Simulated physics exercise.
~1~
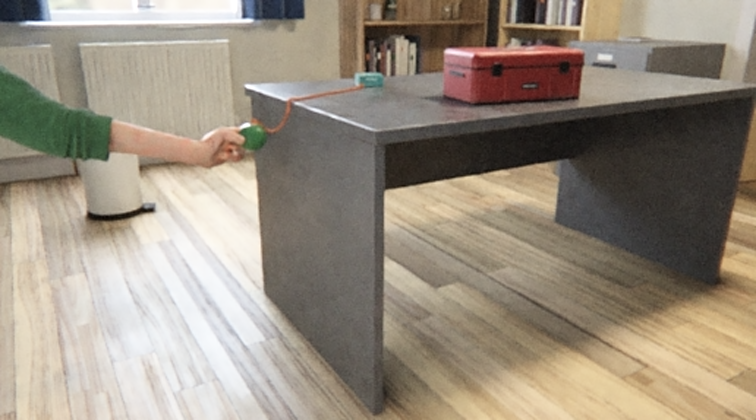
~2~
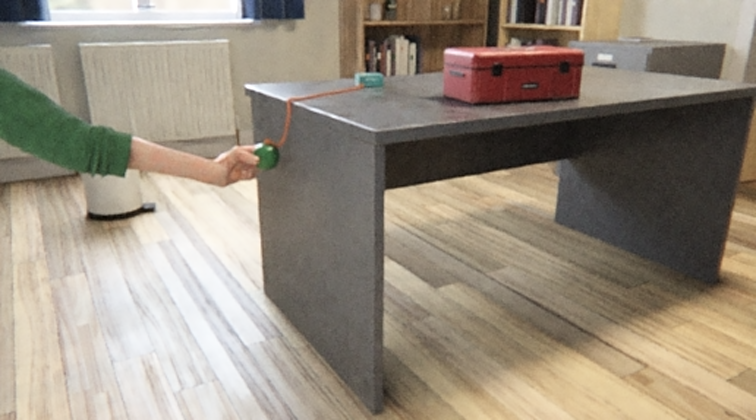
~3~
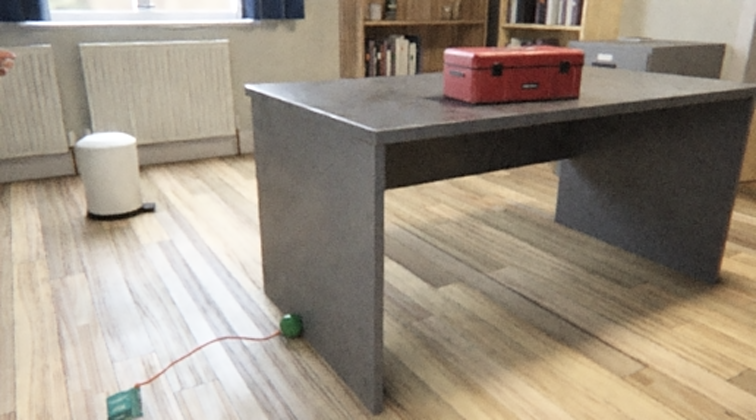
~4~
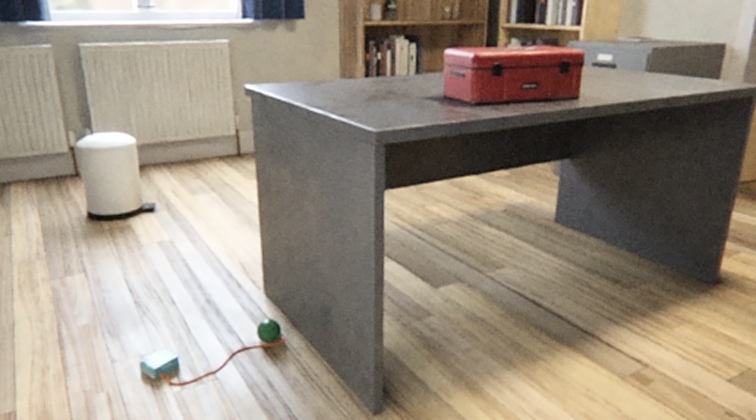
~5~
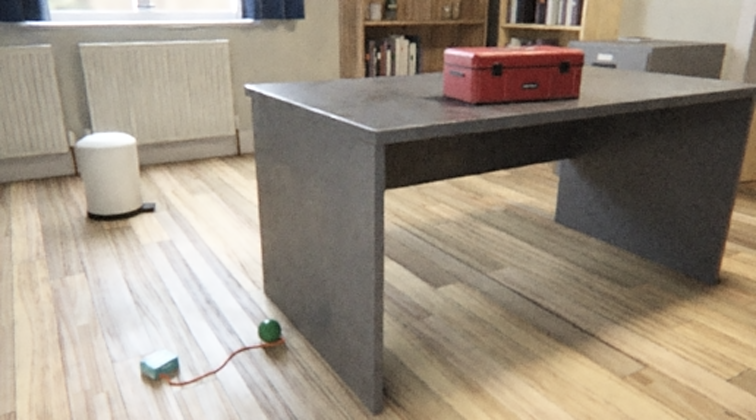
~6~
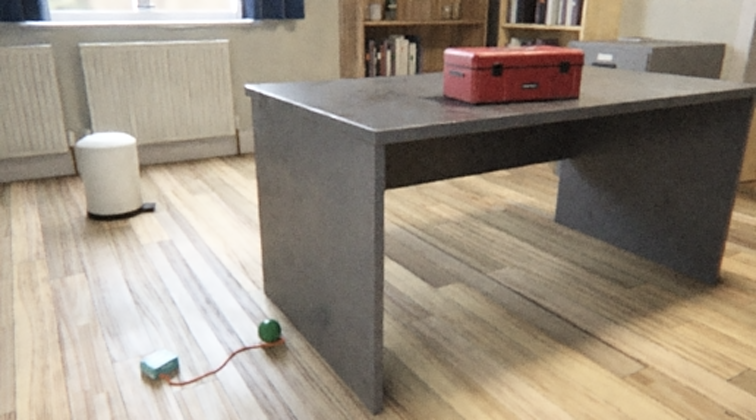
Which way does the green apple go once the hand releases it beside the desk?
The green apple moves down, dropping past the end of the desk to the floor.
